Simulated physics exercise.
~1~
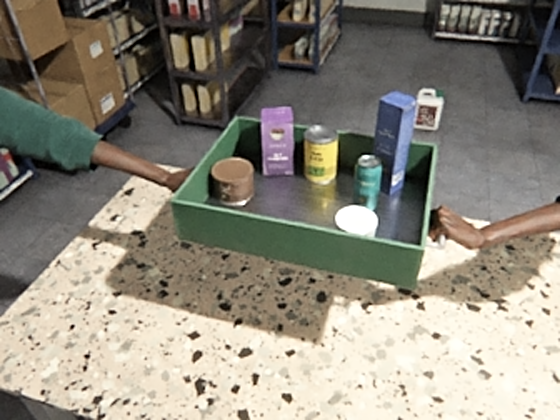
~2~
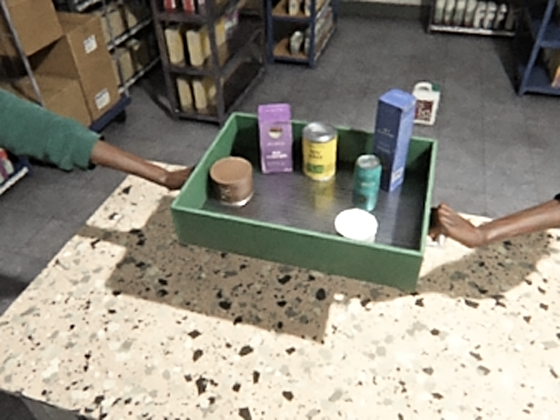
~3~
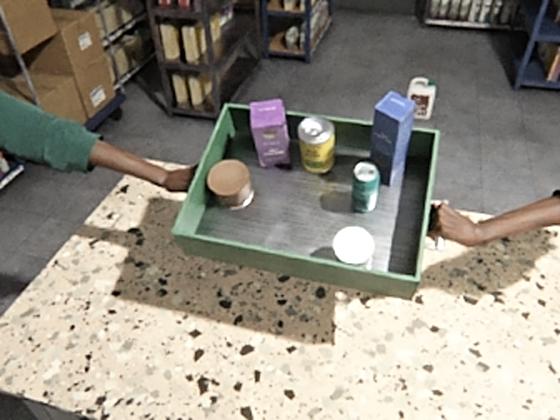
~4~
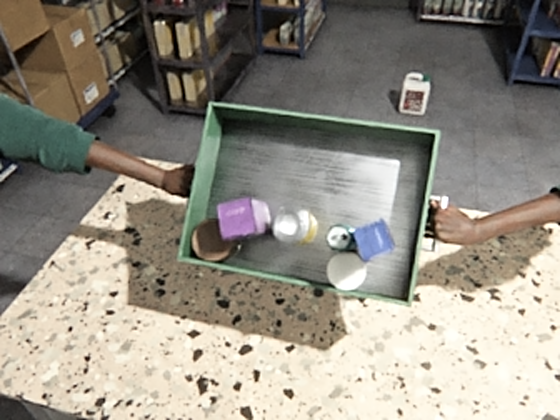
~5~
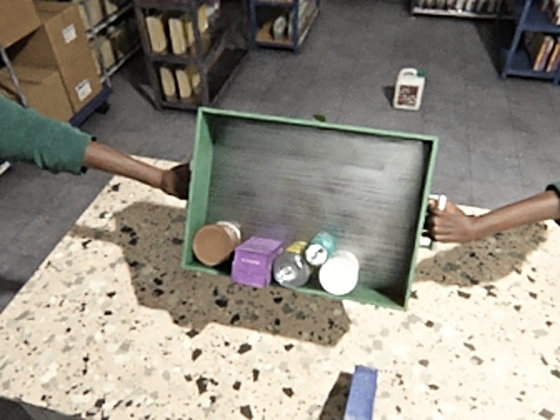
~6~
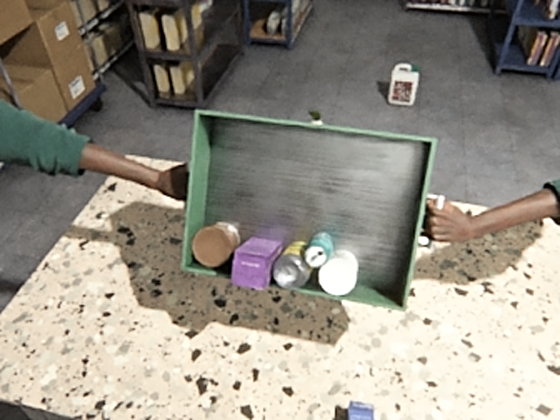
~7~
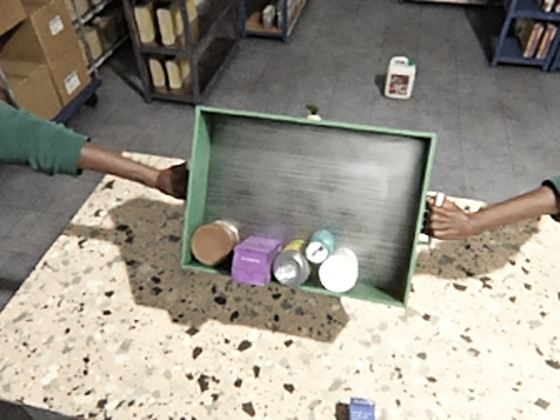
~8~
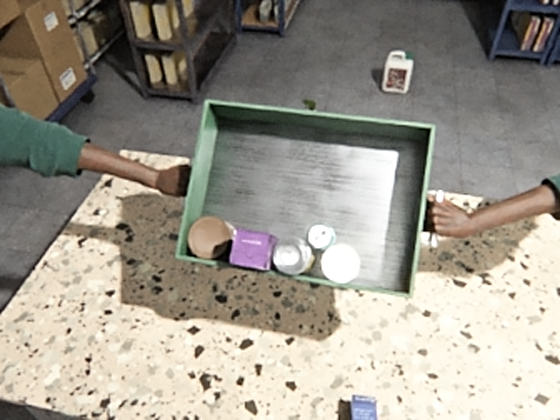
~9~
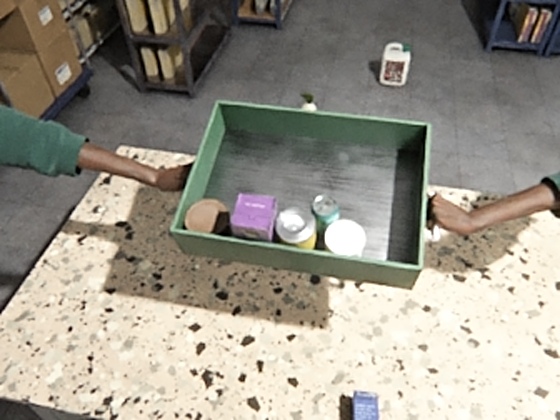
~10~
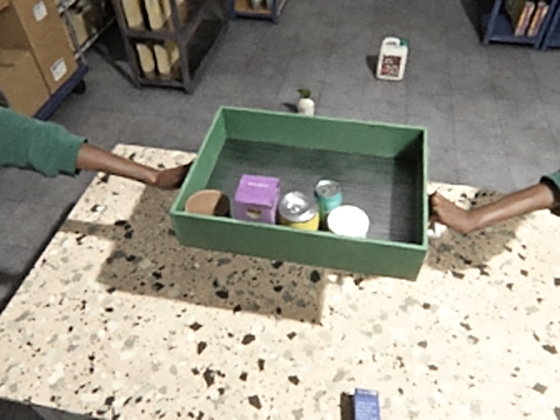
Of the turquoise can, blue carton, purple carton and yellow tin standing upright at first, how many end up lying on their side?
One of them ends up lying on its side, the blue carton, which falls out of the crate onto the speckled surface.
